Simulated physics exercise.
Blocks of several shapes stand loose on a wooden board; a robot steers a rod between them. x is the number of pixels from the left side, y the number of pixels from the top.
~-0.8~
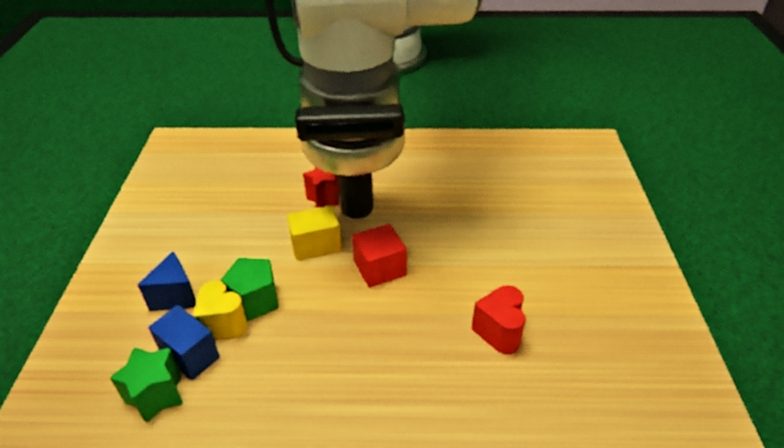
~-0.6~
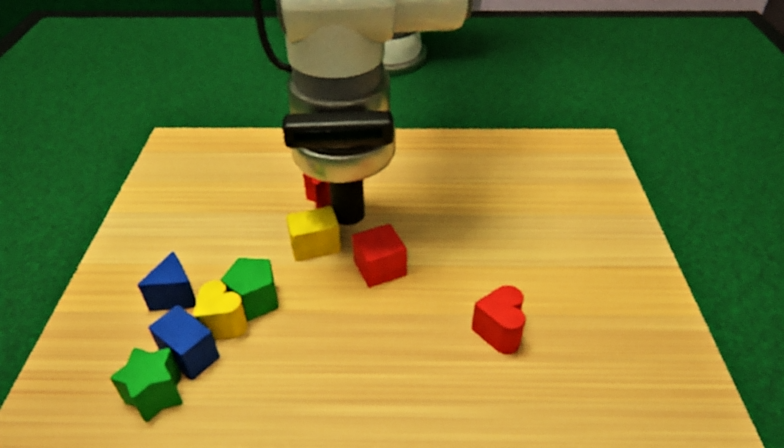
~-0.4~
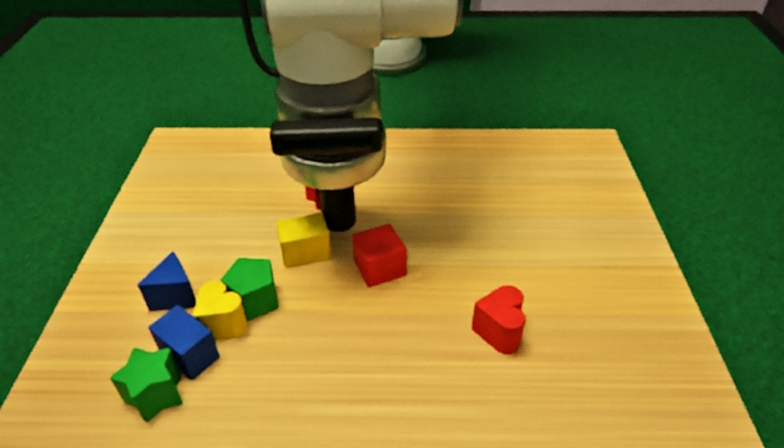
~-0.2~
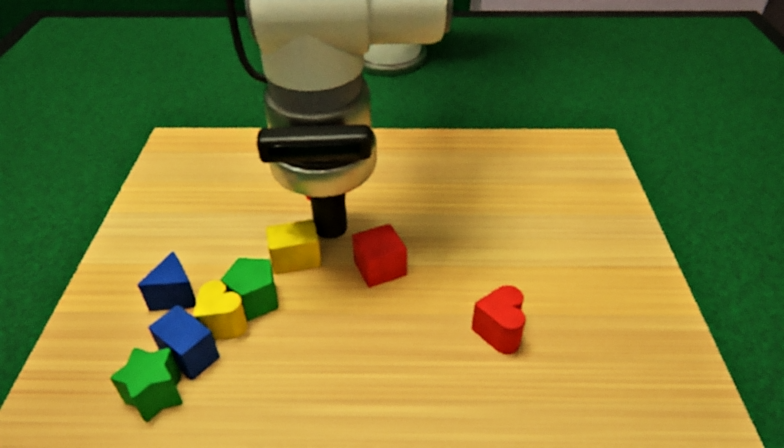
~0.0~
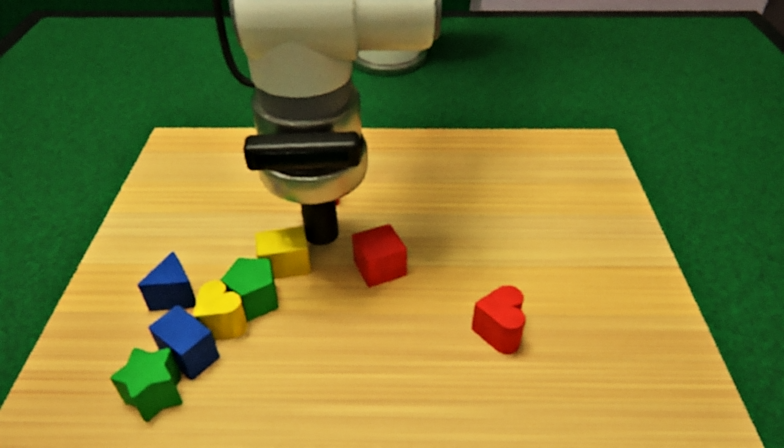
On a wooden board, a robot arm's dark rod moves left and nearer, pushing the yellow block slightly toward the green pentagon.
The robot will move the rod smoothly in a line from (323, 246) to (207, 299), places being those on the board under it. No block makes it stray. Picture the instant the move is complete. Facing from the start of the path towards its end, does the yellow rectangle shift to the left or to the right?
It's pushed right.
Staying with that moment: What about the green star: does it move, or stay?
That block gets shifted.
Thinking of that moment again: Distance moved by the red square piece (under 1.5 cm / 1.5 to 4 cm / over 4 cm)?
Answer: Less than 1.5 cm.
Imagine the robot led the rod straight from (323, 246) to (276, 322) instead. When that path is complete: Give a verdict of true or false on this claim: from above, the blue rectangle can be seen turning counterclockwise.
That claim is true.
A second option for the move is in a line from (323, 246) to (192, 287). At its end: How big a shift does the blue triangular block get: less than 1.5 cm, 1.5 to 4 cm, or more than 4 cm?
Band: Over 4 cm.
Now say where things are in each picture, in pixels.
In the first picture, tip of the rod at (357, 208), middles of tops, green star at (143, 369), blue triangular block at (166, 272), yellow heart block at (215, 299), green pentagon at (248, 274), yellow rectangle at (313, 219), red square piece at (379, 241).
In the second picture, rod at (349, 215), nothing pushed.
In the third picture, rod at (340, 221), yellow rectangle at (302, 226).
In the fourth picture, rod at (331, 228), yellow rectangle at (292, 233).
In the fifth picture, rod at (322, 234), green star at (143, 369), blue triangular block at (166, 272), yellow heart block at (215, 299), green pentagon at (248, 274), yellow rectangle at (281, 239), red square piece at (379, 241).
What follows on the original path. One third of the way, rod at (284, 251); yellow rectangle at (237, 246).
Two thirds of the way, rod at (244, 268); green star at (137, 377), turned 15° clockwise; blue triangular block at (159, 272), turned 20° anticlockwise; yellow heart block at (203, 311); green pentagon at (238, 285); yellow rectangle at (198, 251), turned 20° clockwise.
At the end, rod at (203, 287); green star at (126, 390), turned 15° clockwise; blue triangular block at (152, 274), turned 20° anticlockwise; yellow heart block at (195, 326), turned 25° clockwise; green pentagon at (235, 292), turned 30° anticlockwise; yellow rectangle at (176, 250), turned 50° clockwise; red square piece unmoved.
